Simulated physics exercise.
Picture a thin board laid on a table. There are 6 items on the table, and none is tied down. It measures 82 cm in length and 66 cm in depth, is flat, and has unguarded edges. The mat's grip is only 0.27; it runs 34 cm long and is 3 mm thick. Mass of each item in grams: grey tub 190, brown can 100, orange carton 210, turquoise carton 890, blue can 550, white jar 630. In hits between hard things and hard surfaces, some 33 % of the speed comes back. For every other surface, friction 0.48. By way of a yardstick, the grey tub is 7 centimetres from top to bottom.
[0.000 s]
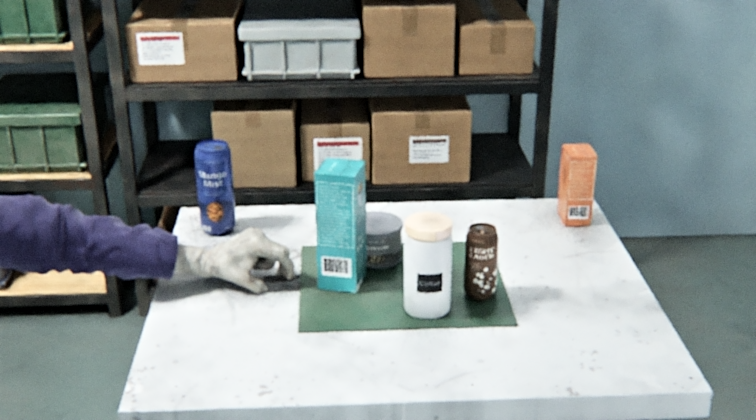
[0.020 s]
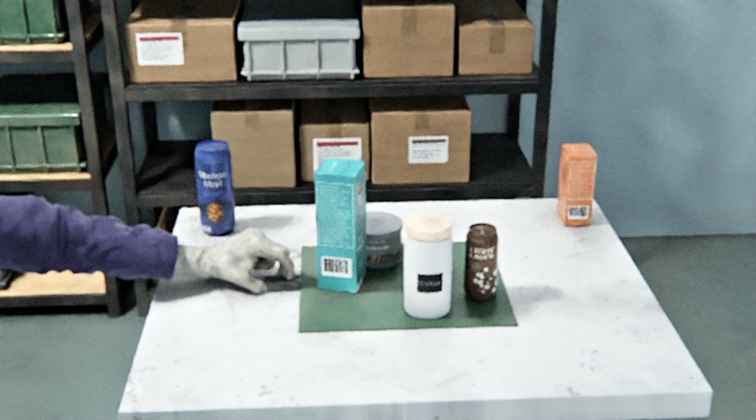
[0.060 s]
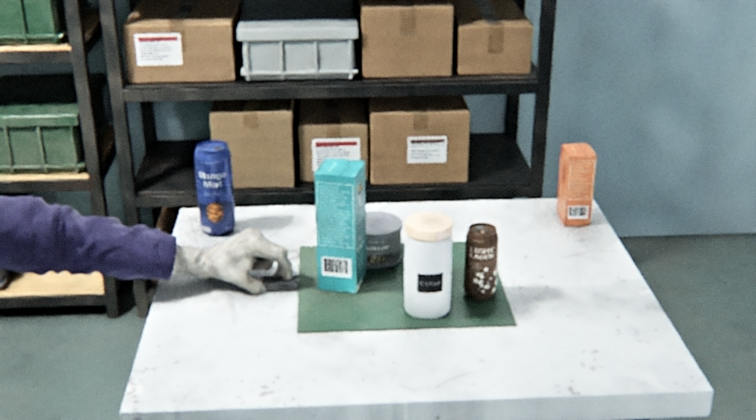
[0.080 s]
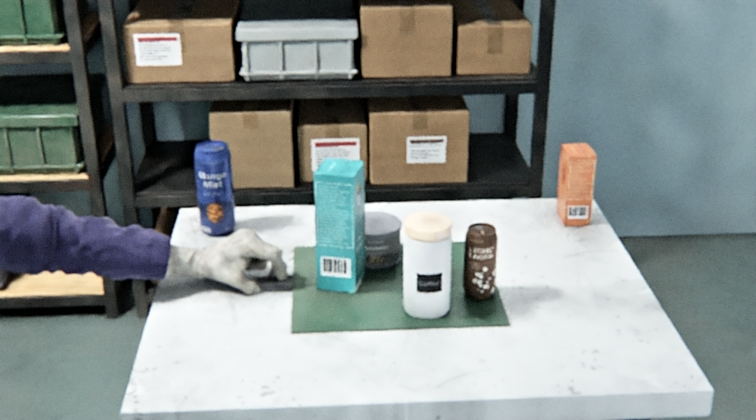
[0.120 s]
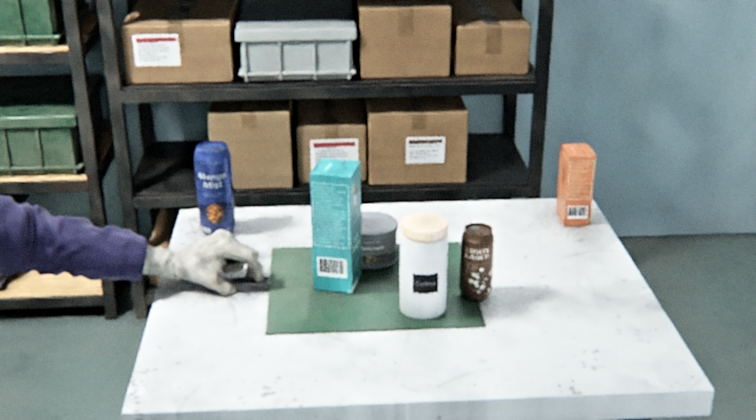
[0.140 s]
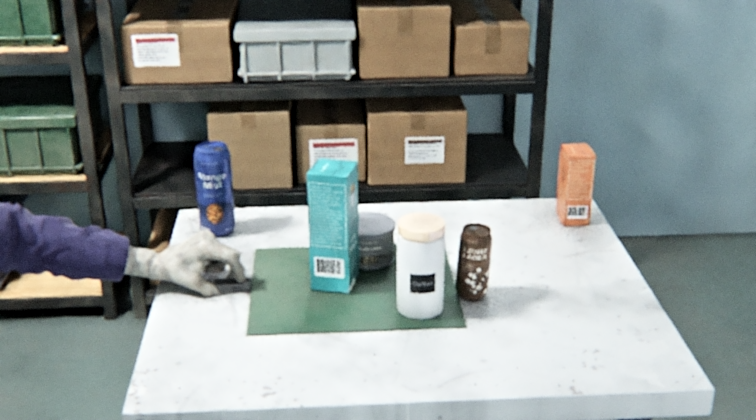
To begin with, a gloved hand rests at the left edge of a thin green rectangle beneath a turquoise carton, grey tub, white jar and brown can, barely moving. Then it draws the rectangle leftward across the white table, while the four items shift only slightly left and the blue can and orange carton stay still.
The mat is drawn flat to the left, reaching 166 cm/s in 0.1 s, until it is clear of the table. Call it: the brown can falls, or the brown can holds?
It holds.
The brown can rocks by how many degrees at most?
At most 4 degrees.
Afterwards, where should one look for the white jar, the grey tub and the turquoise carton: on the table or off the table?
Outcome: The white jar remains on its support; the grey tub remains on its support; the turquoise carton departs its support.
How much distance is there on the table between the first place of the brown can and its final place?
The shift is close to 2 cm.
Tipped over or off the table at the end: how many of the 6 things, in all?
All told, 1.
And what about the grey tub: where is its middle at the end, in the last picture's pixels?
Look near (306, 245) and you'll find it.
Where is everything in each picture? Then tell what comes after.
In the first picture, 0 cm of pull; brown can (481, 262); grey tub (375, 240).
In the second picture, 0 cm of pull; turquoise carton (342, 226); blue can (215, 189).
In the third picture, 0 cm of pull; white jar (428, 265); grey tub (375, 240).
In the fourth picture, 1 cm of pull; orange carton (576, 185); turquoise carton (341, 225).
In the fifth picture, 5 cm of pull; blue can (215, 189); white jar (423, 266).
In the sixth picture, 8 cm of pull; brown can (474, 262); grey tub (368, 241).
Around 0.44 s, 58 cm of pull; brown can shifted 2 cm near (470, 264); turquoise carton at 14° to upright; grey tub shifted 12 cm.
Around 1.04 s, 84 cm of pull; turquoise carton now off the table; brown can shifted 2 cm near (470, 264); grey tub shifted 12 cm.
Finally (1.5 s), off the table and tipped over, turquoise carton; not toppled but over 6 cm from the start, grey tub; the other 4 still in place (within 6 cm). Final places as that camera would see them, brown can near (470, 264).
